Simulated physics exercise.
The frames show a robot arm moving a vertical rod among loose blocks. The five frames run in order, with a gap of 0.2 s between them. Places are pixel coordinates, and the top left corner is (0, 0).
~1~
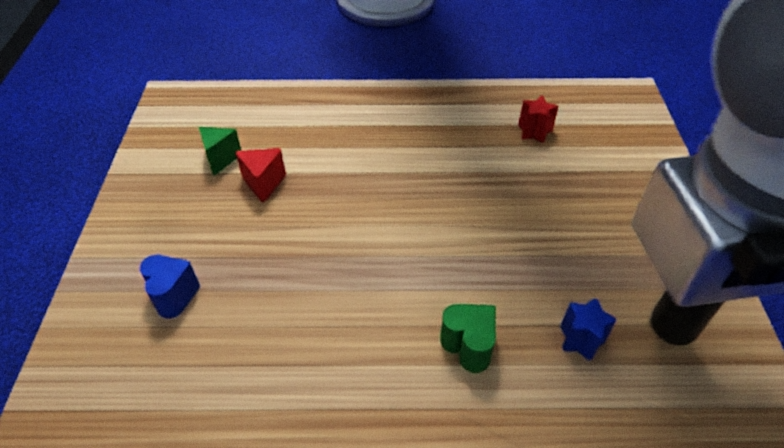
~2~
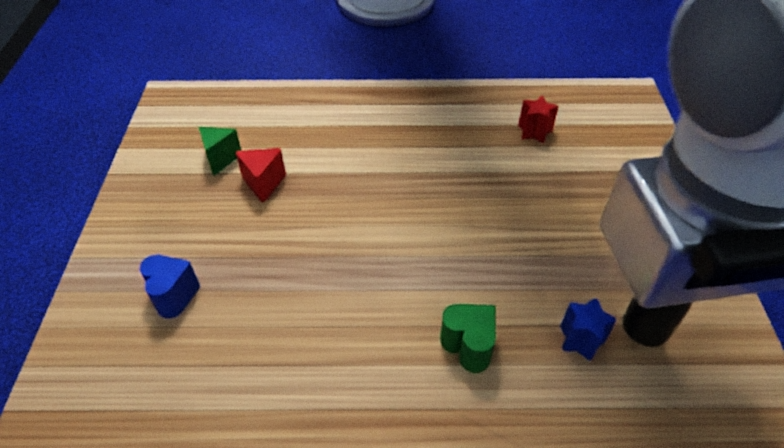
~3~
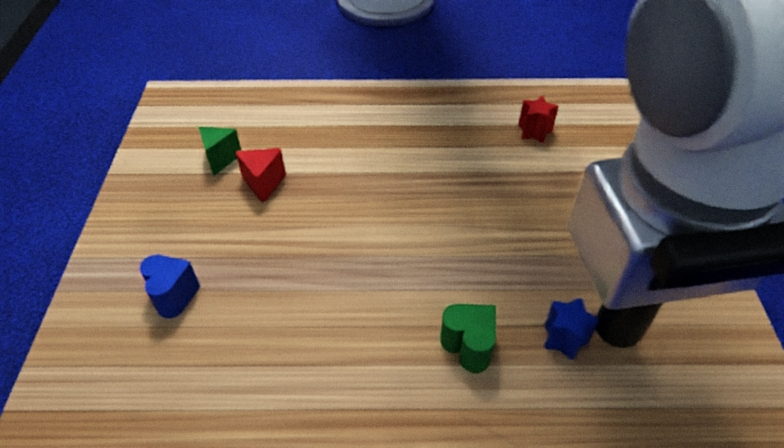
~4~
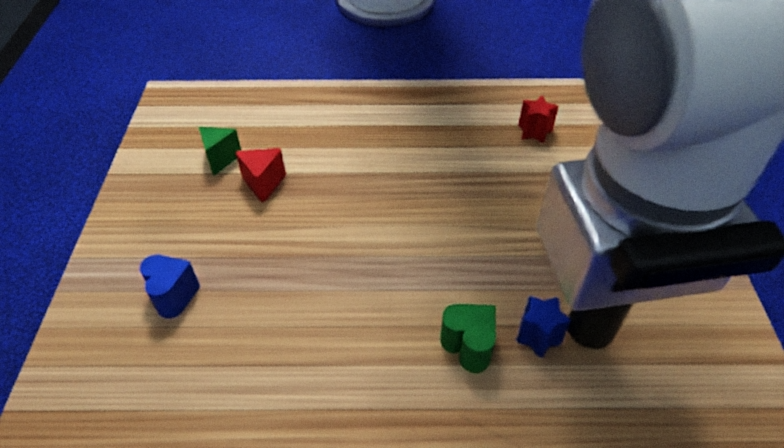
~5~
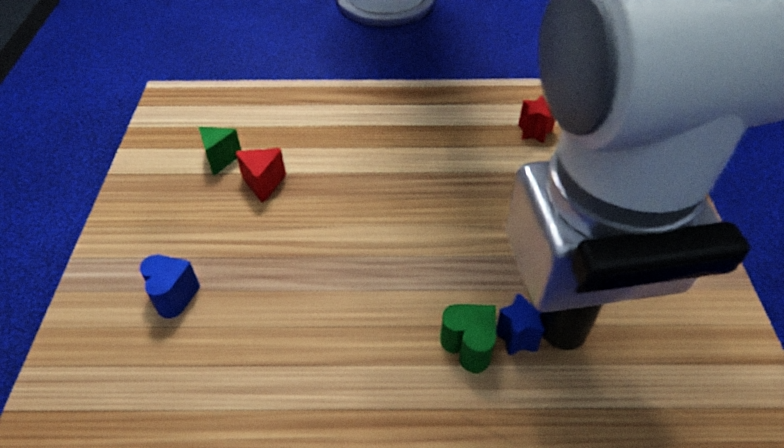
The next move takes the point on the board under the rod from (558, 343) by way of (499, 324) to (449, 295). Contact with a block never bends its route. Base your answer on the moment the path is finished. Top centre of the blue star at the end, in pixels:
The spot you're after is about (413, 265) in the image.
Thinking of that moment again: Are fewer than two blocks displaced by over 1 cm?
No, I don't think so.
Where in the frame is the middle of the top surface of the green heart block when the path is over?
It is at (428, 317).
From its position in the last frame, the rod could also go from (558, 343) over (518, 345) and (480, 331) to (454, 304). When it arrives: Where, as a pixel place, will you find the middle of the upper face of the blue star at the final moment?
At roughly (418, 274).
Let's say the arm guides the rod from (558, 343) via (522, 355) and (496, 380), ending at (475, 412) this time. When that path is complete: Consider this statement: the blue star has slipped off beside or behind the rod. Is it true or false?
True - the claim holds.
The first path, step by step. One third of the way, rod at (521, 319); green heart block at (447, 318), turned 35° anticlockwise; blue star at (484, 299).
Two thirds of the way, rod at (484, 301); green heart block at (429, 317), turned 60° anticlockwise; blue star at (447, 281).
At the end, rod at (450, 282); green heart block at (428, 317), turned 60° anticlockwise; blue star at (413, 265).
